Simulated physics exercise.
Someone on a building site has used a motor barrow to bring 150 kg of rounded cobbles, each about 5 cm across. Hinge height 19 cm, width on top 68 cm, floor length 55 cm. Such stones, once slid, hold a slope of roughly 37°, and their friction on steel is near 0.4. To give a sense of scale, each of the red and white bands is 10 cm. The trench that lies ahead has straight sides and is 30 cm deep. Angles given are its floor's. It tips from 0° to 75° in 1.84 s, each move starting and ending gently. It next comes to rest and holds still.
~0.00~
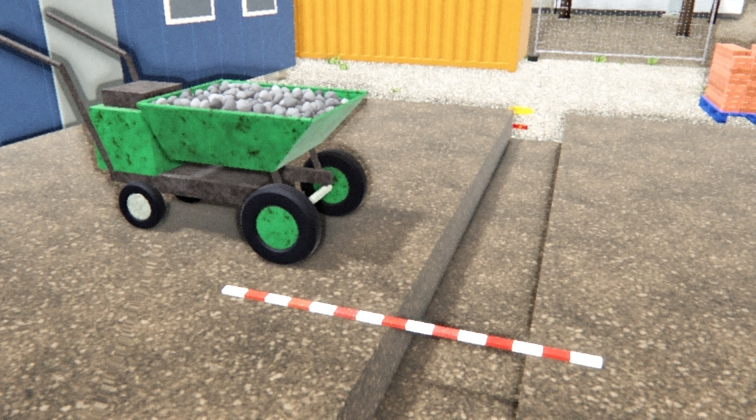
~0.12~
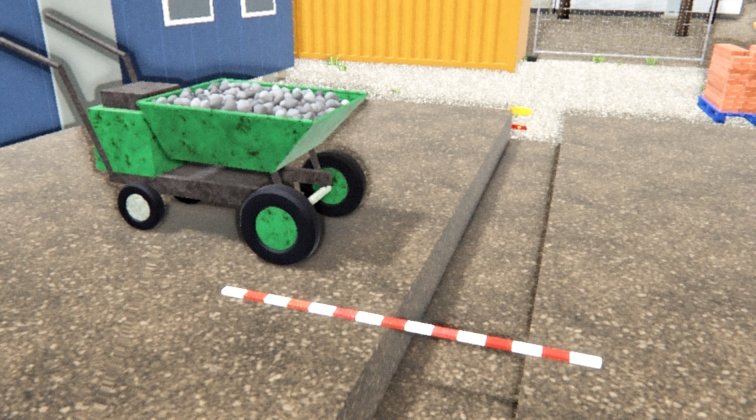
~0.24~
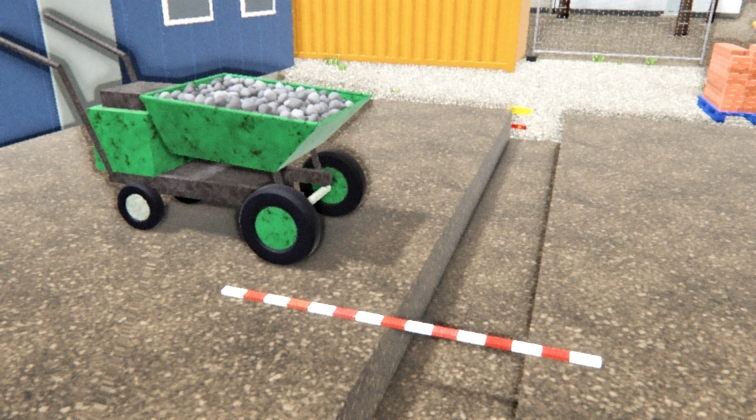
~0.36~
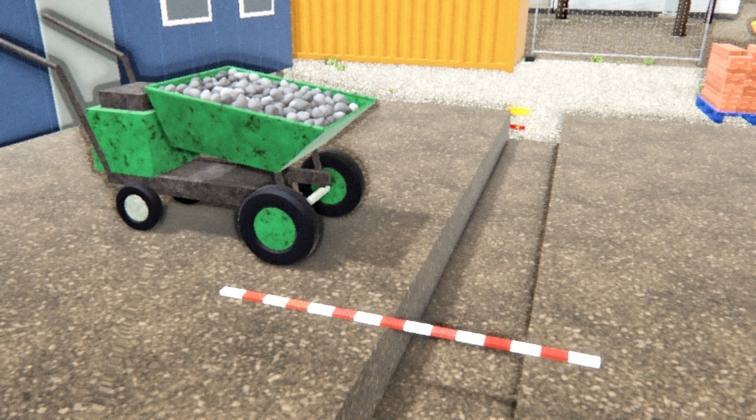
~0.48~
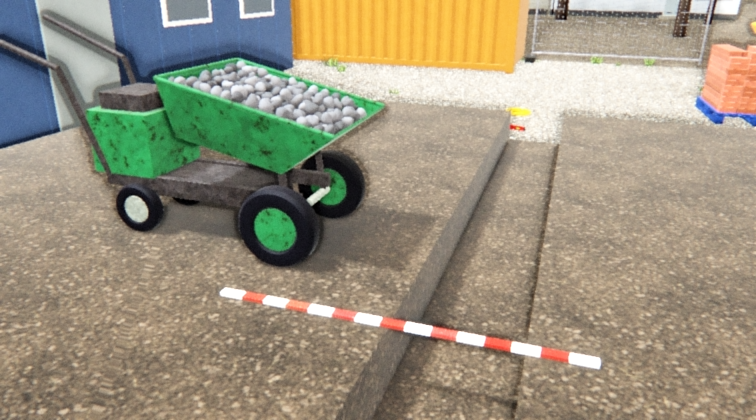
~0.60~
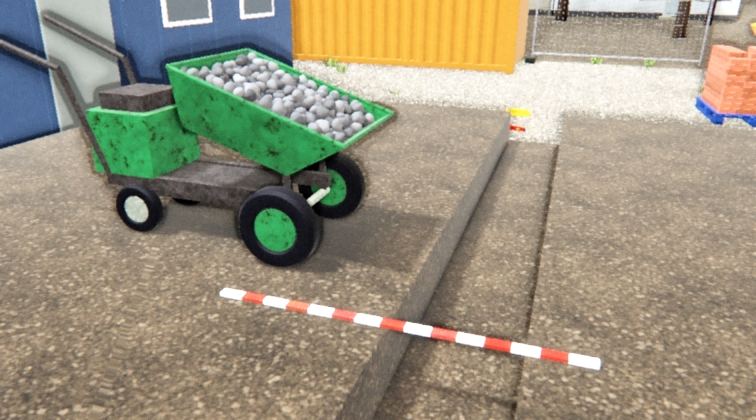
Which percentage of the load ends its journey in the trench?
Roughly 99 per cent.
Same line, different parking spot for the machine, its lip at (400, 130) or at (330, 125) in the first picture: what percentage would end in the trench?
The first gives about 70 percent and the second about 100 percent.
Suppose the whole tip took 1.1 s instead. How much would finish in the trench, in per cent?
Close to 100 per cent then.
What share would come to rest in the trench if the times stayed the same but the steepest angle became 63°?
In that case some 100 per cent.
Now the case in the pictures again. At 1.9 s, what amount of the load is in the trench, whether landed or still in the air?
Close to 75 per cent has got there by then.
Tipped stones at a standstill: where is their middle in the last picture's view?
Centre estimate: Around (477, 308).
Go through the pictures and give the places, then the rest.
In the first picture, the skip is at 0°, its lip at (312, 121); the top of the load is at (264, 94).
In the second picture, lip at (312, 123), floor tilted 1°, highest stones at (264, 94); the stones move at 0.1 m/s on average.
In the third picture, the skip is at 3°, its lip at (317, 125); the top of the load is at (234, 86); the stones move at 0.2 m/s on average.
In the fourth picture, lip at (324, 130), floor tilted 7°, highest stones at (231, 79); the stones move at 0.3 m/s on average.
In the fifth picture, the skip is at 13°, its lip at (333, 138); the top of the load is at (236, 71); the stones move at 0.4 m/s on average.
In the sixth picture, lip at (344, 147), floor tilted 19°, highest stones at (247, 63); the stones move at 0.5 m/s on average.
After 1.4 s the floor is at 63°; 93 % in the skip, 3 % short of the trench, 4 % in the trench; the foremost stones are at (445, 235).
After 1.9 s the floor is at 75°; 22 % in the skip, 3 % short of the trench, 75 % in the trench; the foremost stones are at (527, 321).
After 2.3 s the floor is at 75°; 4 % in the skip, 2 % short of the trench, 94 % in the trench; the foremost stones are at (531, 301).
After 4.2 s the floor is at 75°; 0 % in the skip, 1 % short of the trench, 99 % in the trench; the foremost stones are at (531, 301).
